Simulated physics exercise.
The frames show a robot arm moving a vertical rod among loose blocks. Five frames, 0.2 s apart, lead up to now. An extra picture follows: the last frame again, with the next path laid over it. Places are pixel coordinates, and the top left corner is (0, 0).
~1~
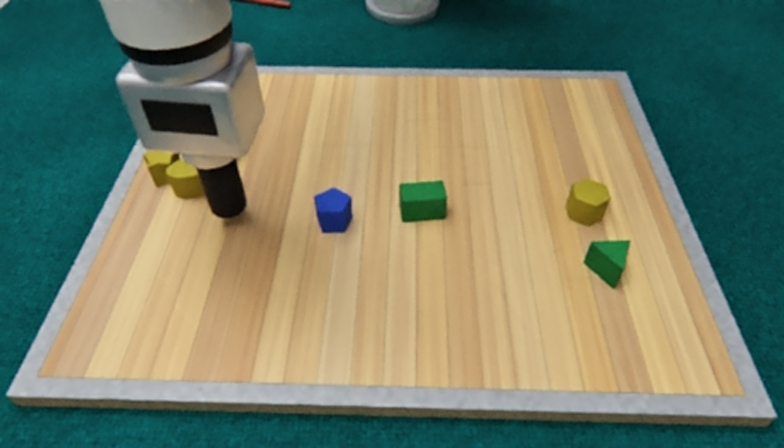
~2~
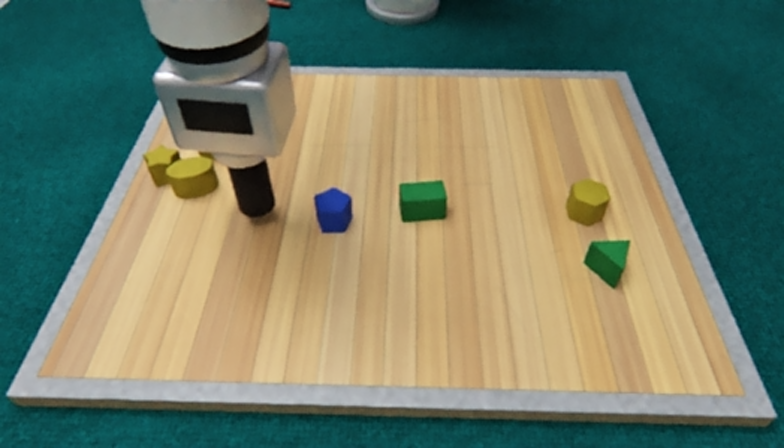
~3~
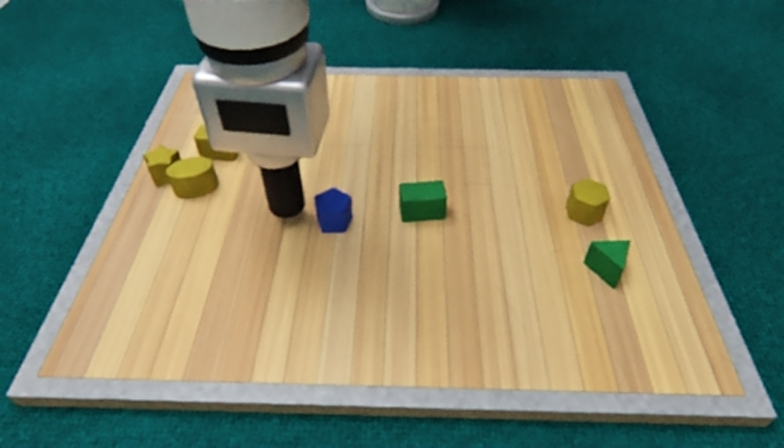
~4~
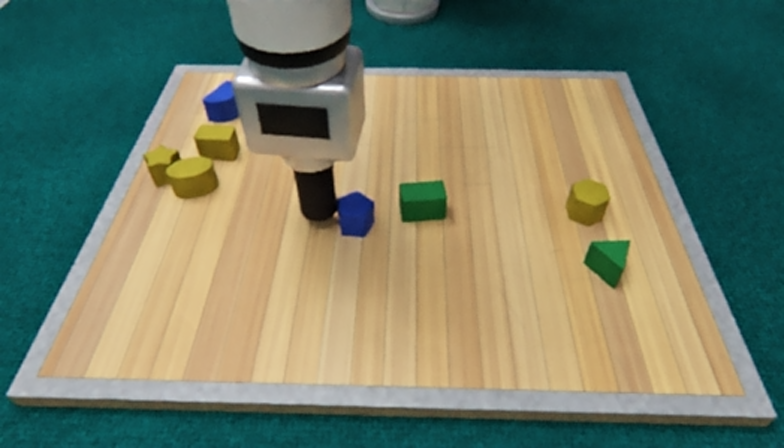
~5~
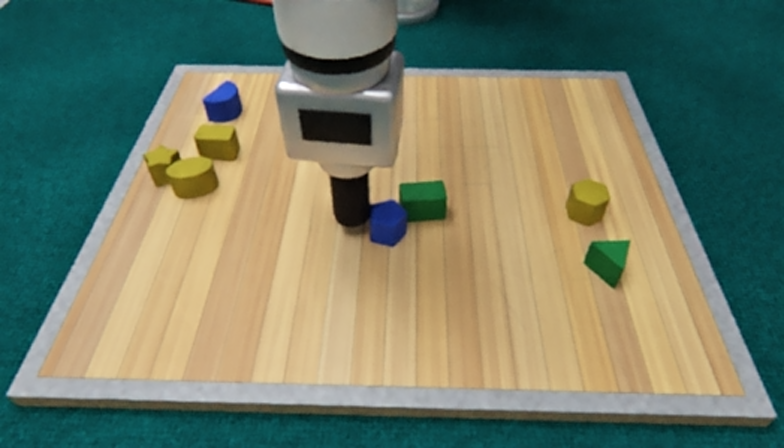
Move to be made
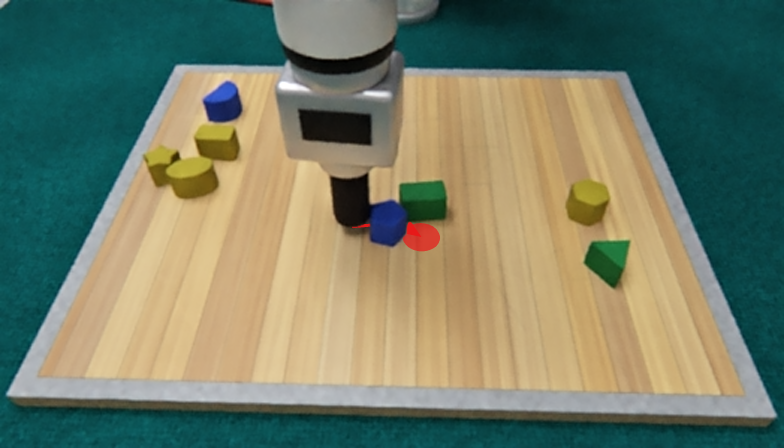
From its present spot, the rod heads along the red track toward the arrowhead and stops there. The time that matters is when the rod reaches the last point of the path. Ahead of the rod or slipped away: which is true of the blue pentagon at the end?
It will keep going ahead of the rod.
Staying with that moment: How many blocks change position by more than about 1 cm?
That push would leave two blocks displaced by more than about 1 cm.
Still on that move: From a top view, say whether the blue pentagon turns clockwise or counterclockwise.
From above, clockwise.
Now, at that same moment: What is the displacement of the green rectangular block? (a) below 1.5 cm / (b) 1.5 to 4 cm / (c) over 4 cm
b.
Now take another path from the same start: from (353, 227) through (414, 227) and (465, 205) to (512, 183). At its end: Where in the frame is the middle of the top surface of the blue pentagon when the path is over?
In the picture, that point is around (447, 225).
The drawn path runs from (353, 227) over (378, 224) and (402, 225) to (421, 237).
The first path, step by step. Halfway along, rod at (391, 212); blue pentagon at (420, 218), turned 40° clockwise; green rectangular block at (432, 189), turned 20° anticlockwise.
At the end, rod at (422, 226); blue pentagon at (451, 234), turned 45° clockwise; green rectangular block at (443, 189), turned 45° anticlockwise.
